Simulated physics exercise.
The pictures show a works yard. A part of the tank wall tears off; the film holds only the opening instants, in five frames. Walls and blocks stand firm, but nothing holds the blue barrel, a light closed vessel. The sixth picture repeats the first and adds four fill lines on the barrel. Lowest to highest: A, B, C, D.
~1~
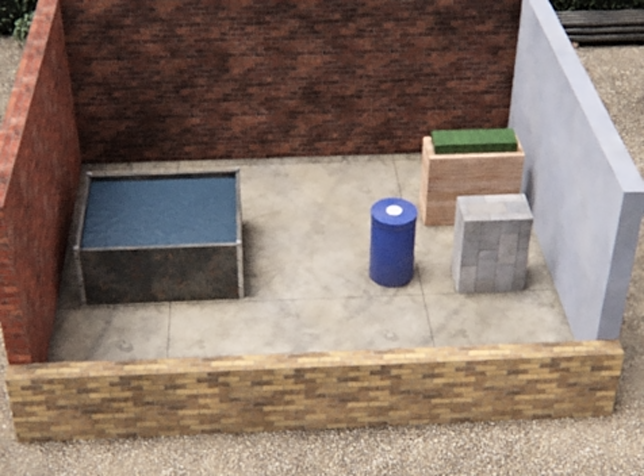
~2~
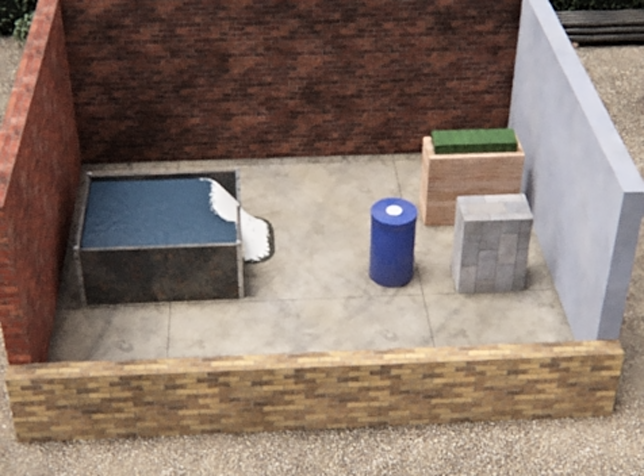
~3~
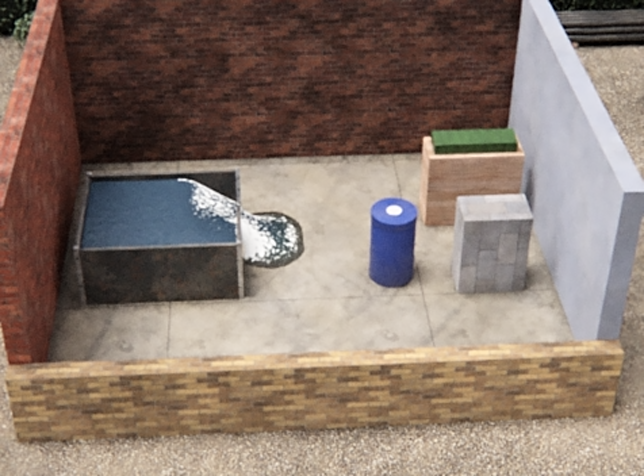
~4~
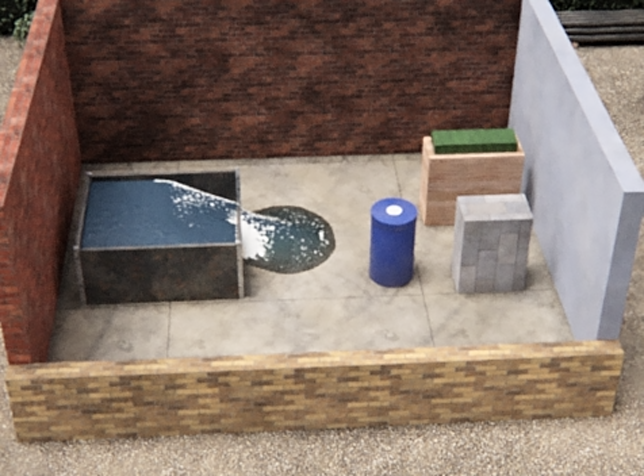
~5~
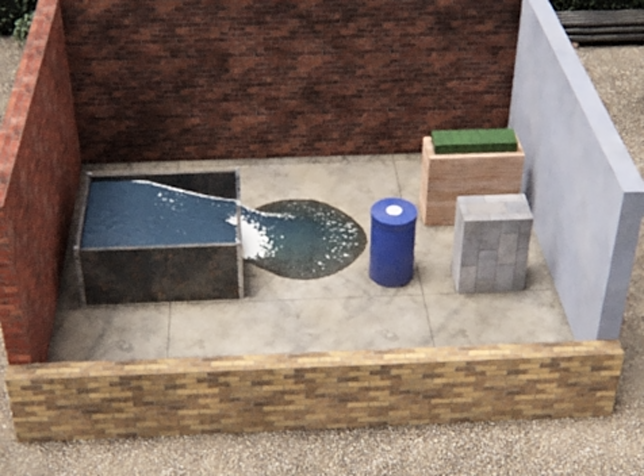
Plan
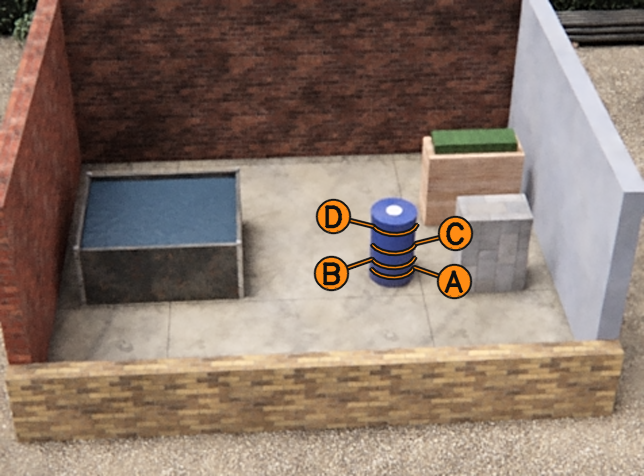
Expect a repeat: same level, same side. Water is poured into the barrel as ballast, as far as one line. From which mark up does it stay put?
Mark B just does it.
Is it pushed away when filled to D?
No, that is safe.
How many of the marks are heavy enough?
Three.
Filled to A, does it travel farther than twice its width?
No, less.
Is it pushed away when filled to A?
Yes.
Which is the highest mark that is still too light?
A it is.
On the marked copy, A at (394, 277); B at (395, 267); C at (395, 253); D at (396, 234); from the bottom up A, B, C, D.
With A, it is pushed about half its own width away.
With B, it does not move.
With C, it does not move.
With D, it does not move.
